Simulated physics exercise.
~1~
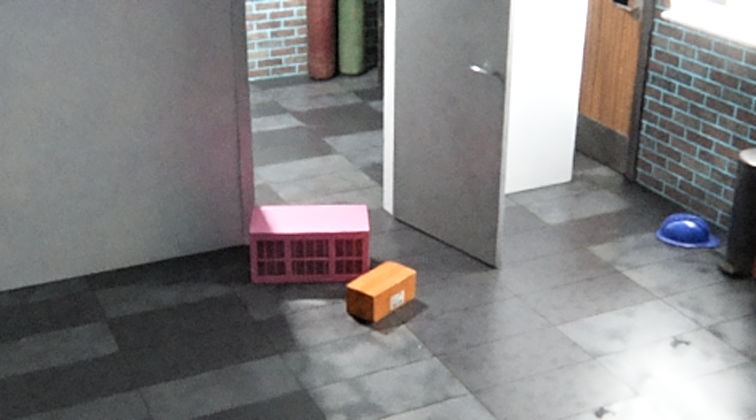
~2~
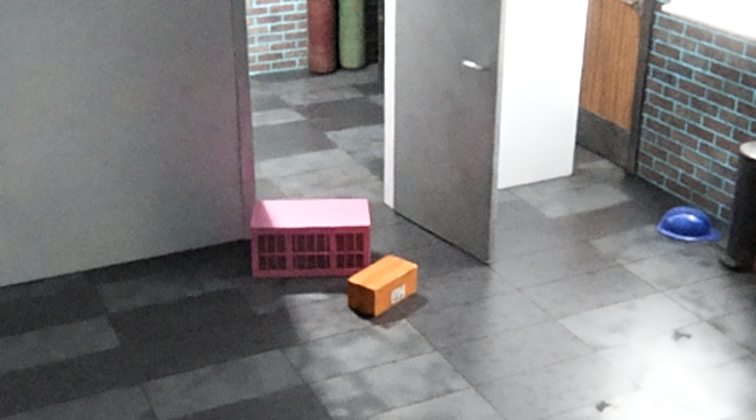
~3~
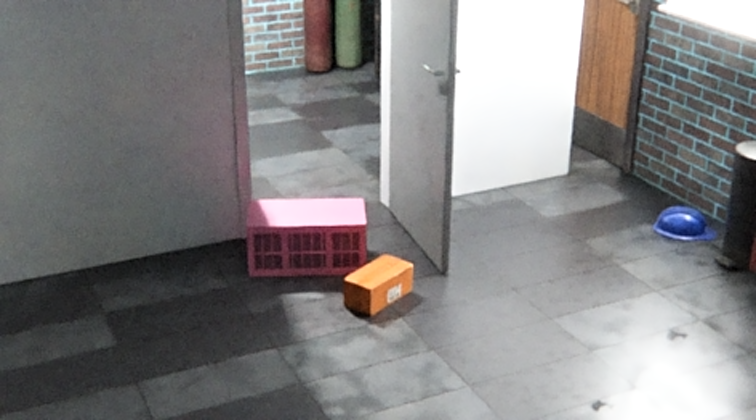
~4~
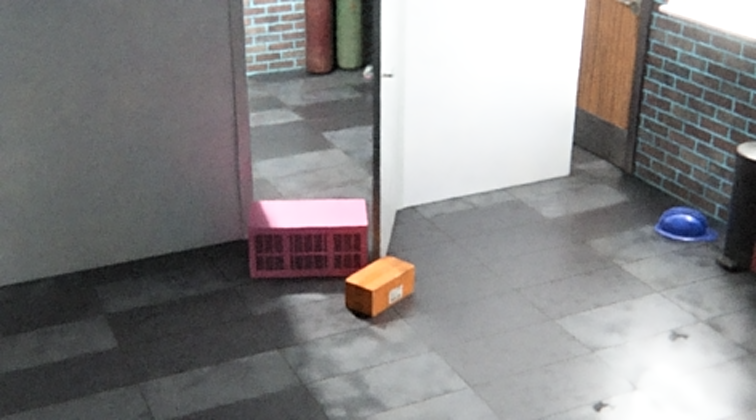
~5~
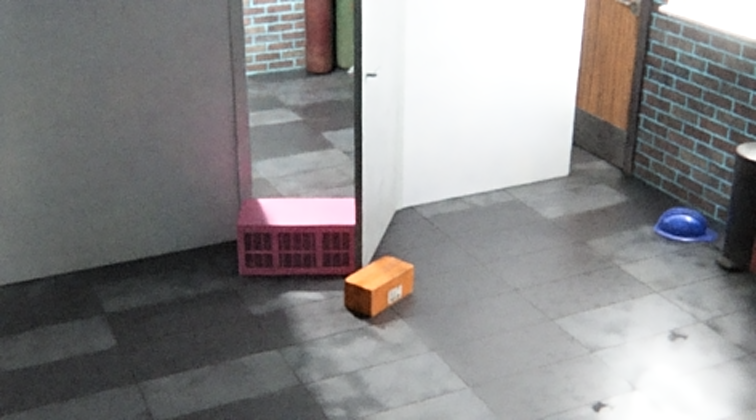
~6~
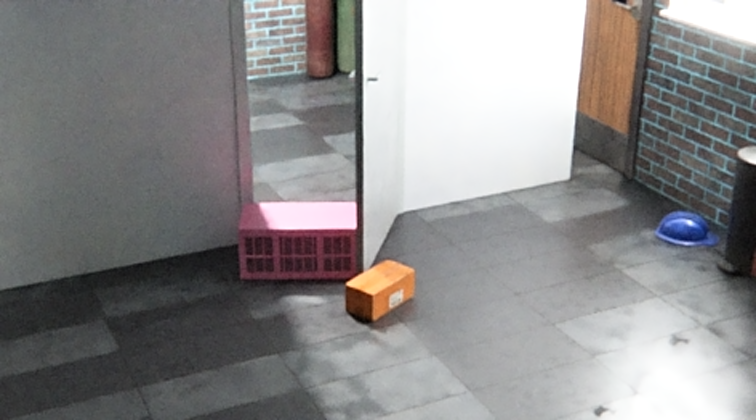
In a grey-tiled room with brick walls, an open door swung partway toward closing, reached a pink crate on the floor and nudged it slightly left, then stopped against it, still ajar, while the orange box in front stayed put.
